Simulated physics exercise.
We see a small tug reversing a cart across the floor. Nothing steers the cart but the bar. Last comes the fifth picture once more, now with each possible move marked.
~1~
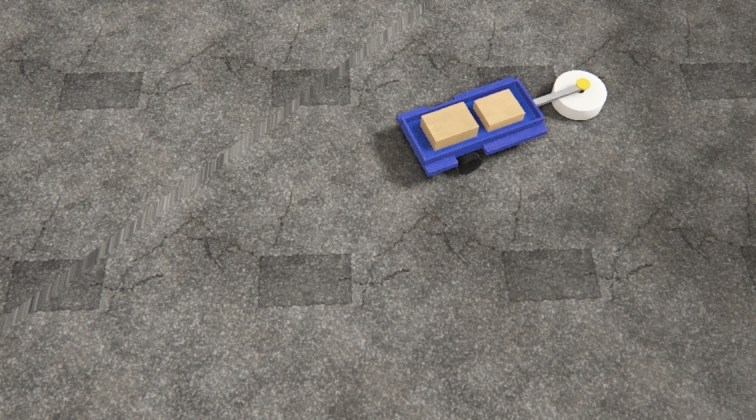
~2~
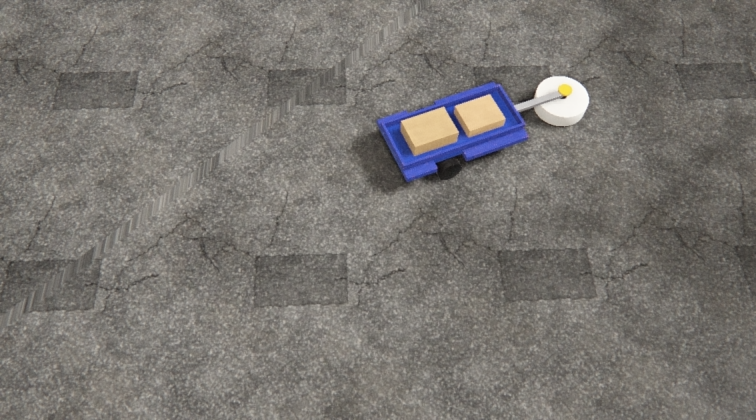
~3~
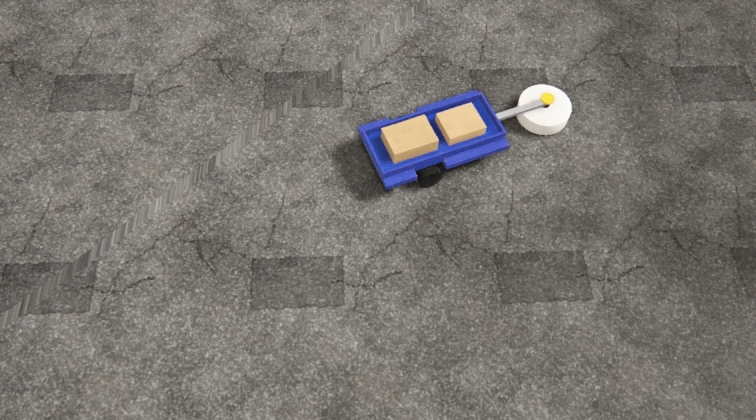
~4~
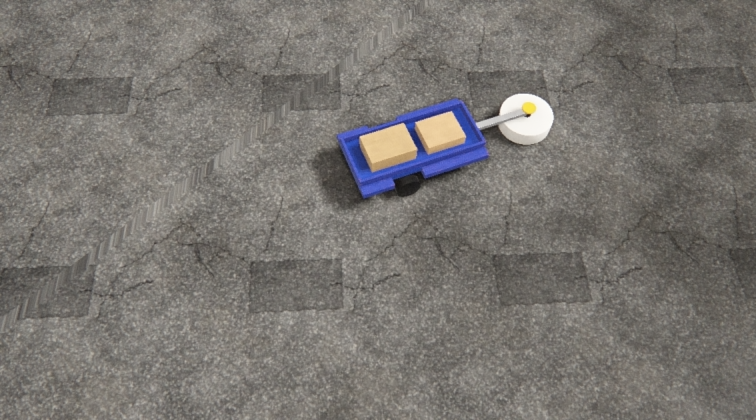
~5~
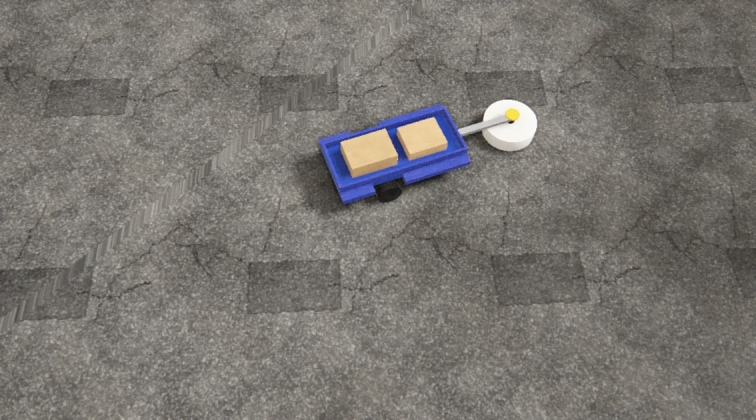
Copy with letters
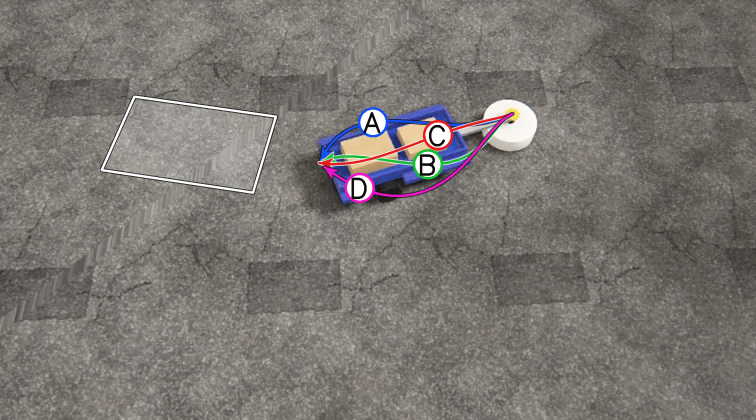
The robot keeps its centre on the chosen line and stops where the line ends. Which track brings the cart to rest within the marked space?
Route D.
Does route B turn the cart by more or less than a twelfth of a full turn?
Less than that.
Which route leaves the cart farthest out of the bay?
The widest miss is A.
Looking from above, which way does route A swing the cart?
It turns anticlockwise.
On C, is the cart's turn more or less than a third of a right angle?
It turns less than that.
On the marked copy, A from (513, 114) via (414, 122) to (321, 160); B from (513, 114) via (439, 164) to (322, 161); C from (513, 114) via (420, 142) to (319, 163); D from (513, 114) via (433, 188) to (324, 167); the bay at (191, 143).
Following D. Soon after the start, robot (460, 175), cart (328, 168).
Later, robot (384, 203), cart (256, 161).
In the end, robot (320, 172), cart (190, 143); the cart stands in the bay.
As for the rest, A leaves the cart at (207, 242), out of the bay; B leaves the cart at (183, 175), out of the bay; C leaves the cart at (190, 213), out of the bay.
